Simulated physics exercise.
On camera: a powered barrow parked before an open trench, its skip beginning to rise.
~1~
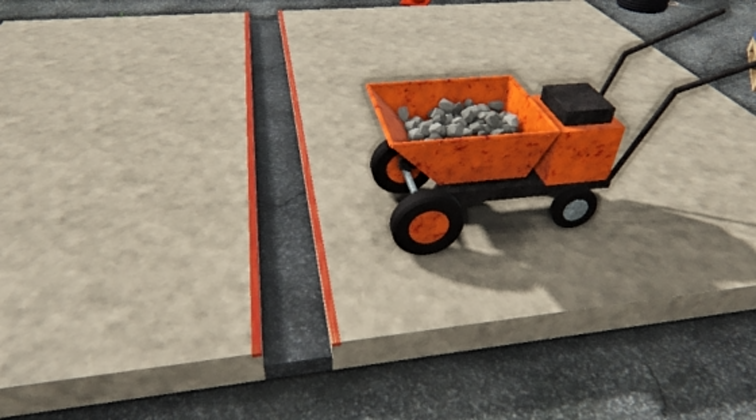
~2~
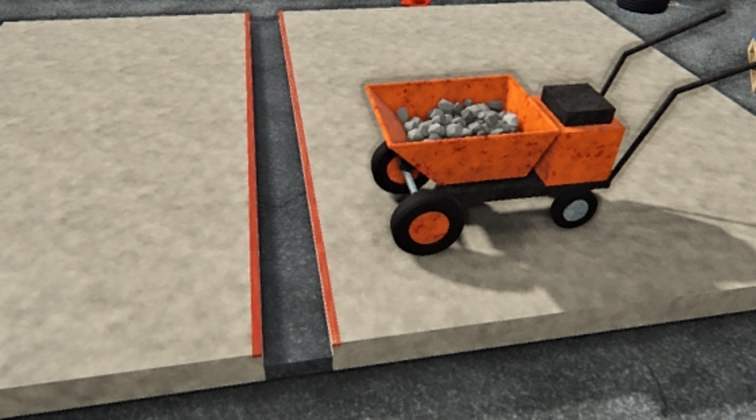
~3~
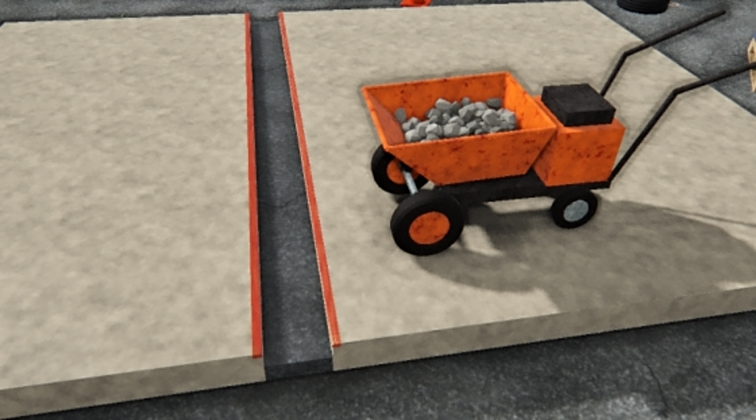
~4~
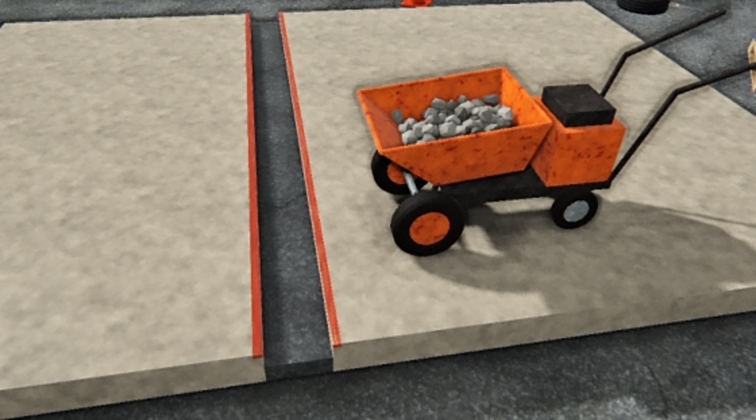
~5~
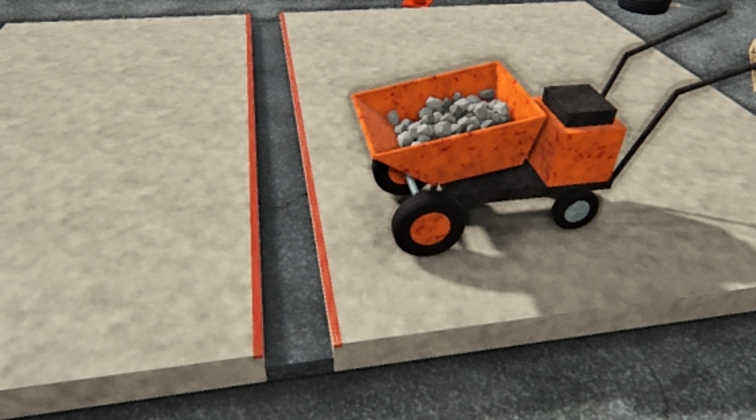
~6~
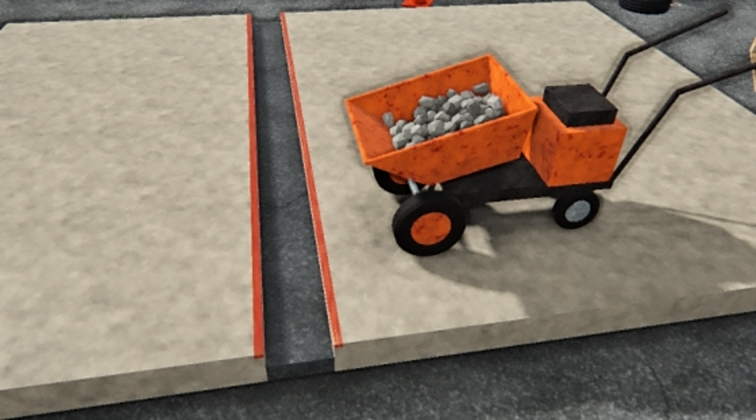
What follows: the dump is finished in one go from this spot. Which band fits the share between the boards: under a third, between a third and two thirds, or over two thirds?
In the trench: More than two thirds.
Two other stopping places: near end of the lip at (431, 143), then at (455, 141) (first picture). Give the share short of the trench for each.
Roughly 30 per cent, and 50 per cent.
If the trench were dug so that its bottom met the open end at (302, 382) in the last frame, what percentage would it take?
Near 100 %.
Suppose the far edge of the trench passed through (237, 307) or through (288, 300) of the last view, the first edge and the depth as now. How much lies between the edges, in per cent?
First some 90, then 50 per cent.
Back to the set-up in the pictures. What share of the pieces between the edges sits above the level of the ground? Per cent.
Some 25 per cent.
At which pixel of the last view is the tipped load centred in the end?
Roughly at (286, 239).
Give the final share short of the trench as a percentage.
Some 5 per cent.
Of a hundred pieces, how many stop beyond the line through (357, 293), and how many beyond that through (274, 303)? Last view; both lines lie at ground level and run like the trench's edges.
In turn 90 and 20 in a hundred.
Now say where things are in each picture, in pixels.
In the first picture, lip of the skip at (392, 146), level; top of the load at (478, 126), broken stones; first edge of the trench at (328, 294); far edge at (255, 303), the trench over half as wide as the skip, and shallow for its width.
In the second picture, lip of the skip at (391, 147), level; top of the load at (477, 126).
In the third picture, lip of the skip at (387, 149), tipped barely; top of the load at (475, 125).
In the fourth picture, lip of the skip at (382, 153), tipped a little; top of the load at (471, 123).
In the fifth picture, lip of the skip at (375, 157), tipped a little; top of the load at (480, 113).
In the sixth picture, lip of the skip at (367, 163), tipped clearly; top of the load at (470, 120); first edge of the trench at (330, 295); far edge at (257, 304).
Soon after the last picture, skip tipped steeply; all in the skip.
A little later, skip tipped right over; most in the skip; a small part in or heaped over the trench; a stray few falling.
Later still, skip tipped right over; a small part in the skip; a stray few short of the trench; most in or heaped over the trench; a small part beyond it.
At rest, skip tipped right over; a small part in the skip; a stray few short of the trench; most in or heaped over the trench; a small part beyond it.
